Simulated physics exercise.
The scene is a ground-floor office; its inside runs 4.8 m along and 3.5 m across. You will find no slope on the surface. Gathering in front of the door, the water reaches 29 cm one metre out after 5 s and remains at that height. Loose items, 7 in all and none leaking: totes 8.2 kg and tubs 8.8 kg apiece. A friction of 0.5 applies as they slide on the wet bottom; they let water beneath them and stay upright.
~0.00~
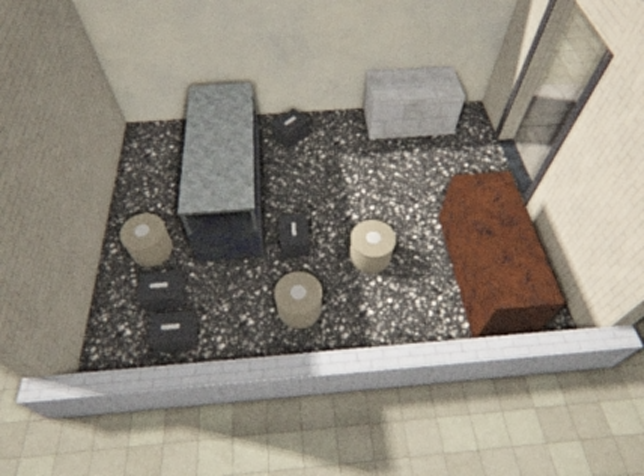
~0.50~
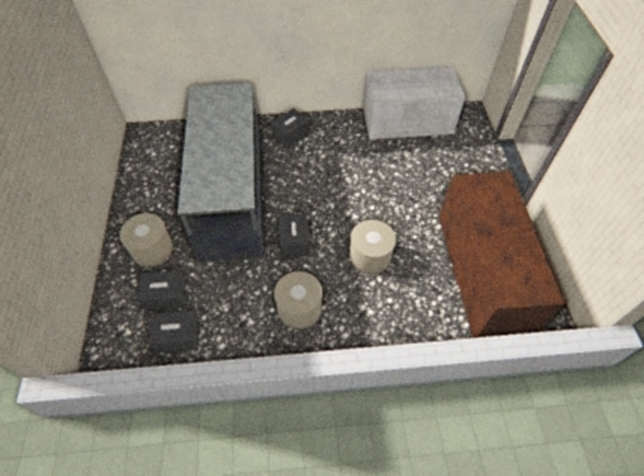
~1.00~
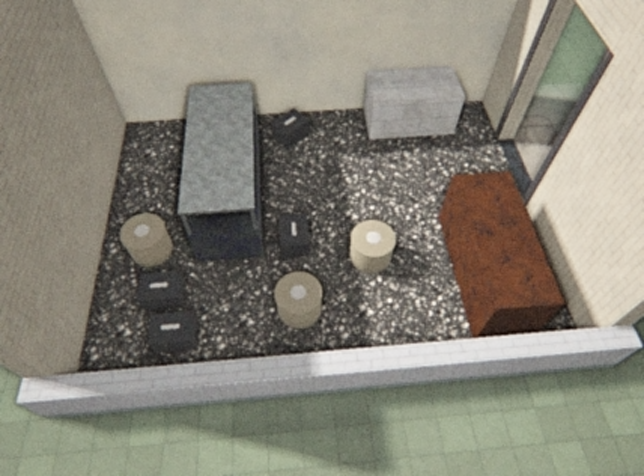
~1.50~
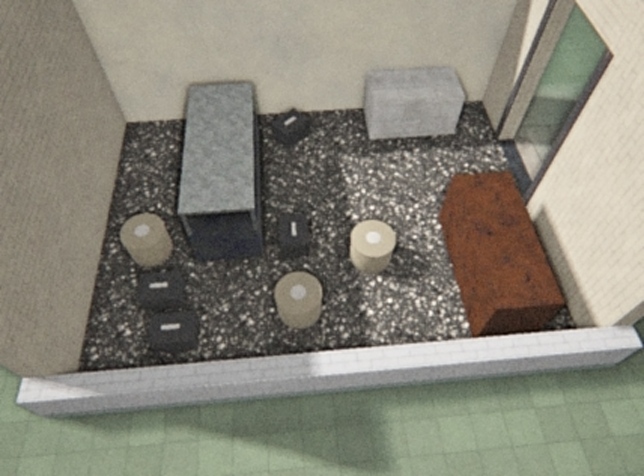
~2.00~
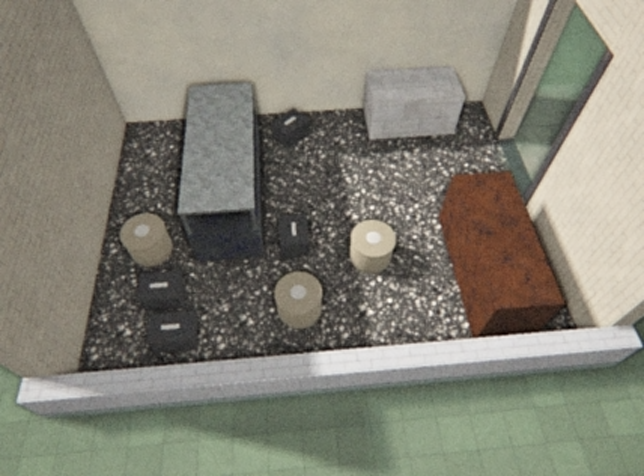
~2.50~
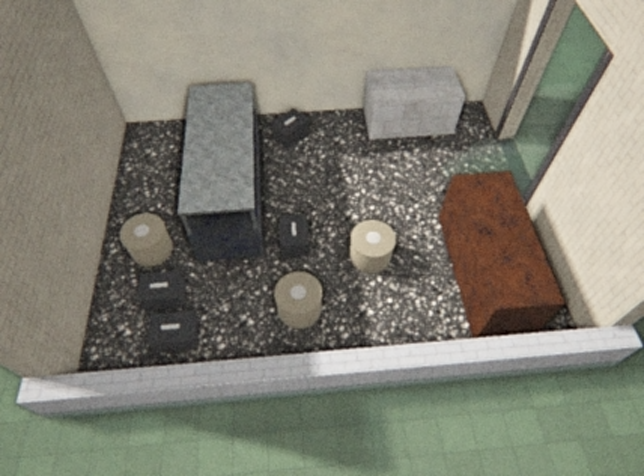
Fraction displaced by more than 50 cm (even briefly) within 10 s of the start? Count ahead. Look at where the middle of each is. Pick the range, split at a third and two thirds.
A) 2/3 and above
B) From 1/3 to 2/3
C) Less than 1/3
B.
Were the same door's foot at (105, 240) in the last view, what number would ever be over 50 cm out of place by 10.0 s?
That gives 4 of them.
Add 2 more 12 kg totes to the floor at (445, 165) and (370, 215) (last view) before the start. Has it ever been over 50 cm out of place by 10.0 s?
The first: Exceeds it. The second: Exceeds it.
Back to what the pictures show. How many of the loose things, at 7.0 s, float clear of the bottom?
By my count, 0.
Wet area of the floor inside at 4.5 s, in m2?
Some 5.5 m2 of it.
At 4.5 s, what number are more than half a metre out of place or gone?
Result: 0.
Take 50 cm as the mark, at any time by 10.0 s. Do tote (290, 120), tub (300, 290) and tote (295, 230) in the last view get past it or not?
Same order as the question: Greater, greater, greater.
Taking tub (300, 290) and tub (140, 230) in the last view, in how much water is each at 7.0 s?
I'd estimate 5 cm for the first and 0 cm for the second.
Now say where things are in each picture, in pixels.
A tote at (171, 327), on the bottom; a tote at (294, 229), on the bottom; 0.0 m2 under water; 0 of 7 have shifted, in the first picture.
A tote at (171, 327) rests on the ground; a tote at (294, 229), on the bottom; 0.0 m2 under water; 0 of 7 have shifted, in the second picture.
A tote at (171, 327) rests on the ground; a tote at (294, 229) rests on the ground; water covers 0.0 m2; 0 of 7 have shifted, in the third picture.
A tote at (171, 327), on the bottom; a tote at (294, 229) rests on the ground; water covers 0.0 m2; 0 of 7 have shifted, in the fourth picture.
A tote at (171, 327), on the bottom; a tote at (294, 229), on the bottom; water covers 0.1 m2; 0 of 7 have shifted, in the fifth picture.
A tote at (171, 327) rests on the ground; a tote at (294, 229) rests on the ground; 0.6 m2 under water; 0 of 7 have shifted, in the sixth picture.
After 3.5 s 0 of 7 are over 50 cm from their spots; 0 afloat.
After 4.5 s 0 of 7 are over 50 cm from their spots; 0 afloat.
After 7.0 s 2 of 7 are over 50 cm from their spots; 0 afloat.
After 10.0 s 3 of 7 are over 50 cm from their spots, and 4 have been at some point; 6 afloat.
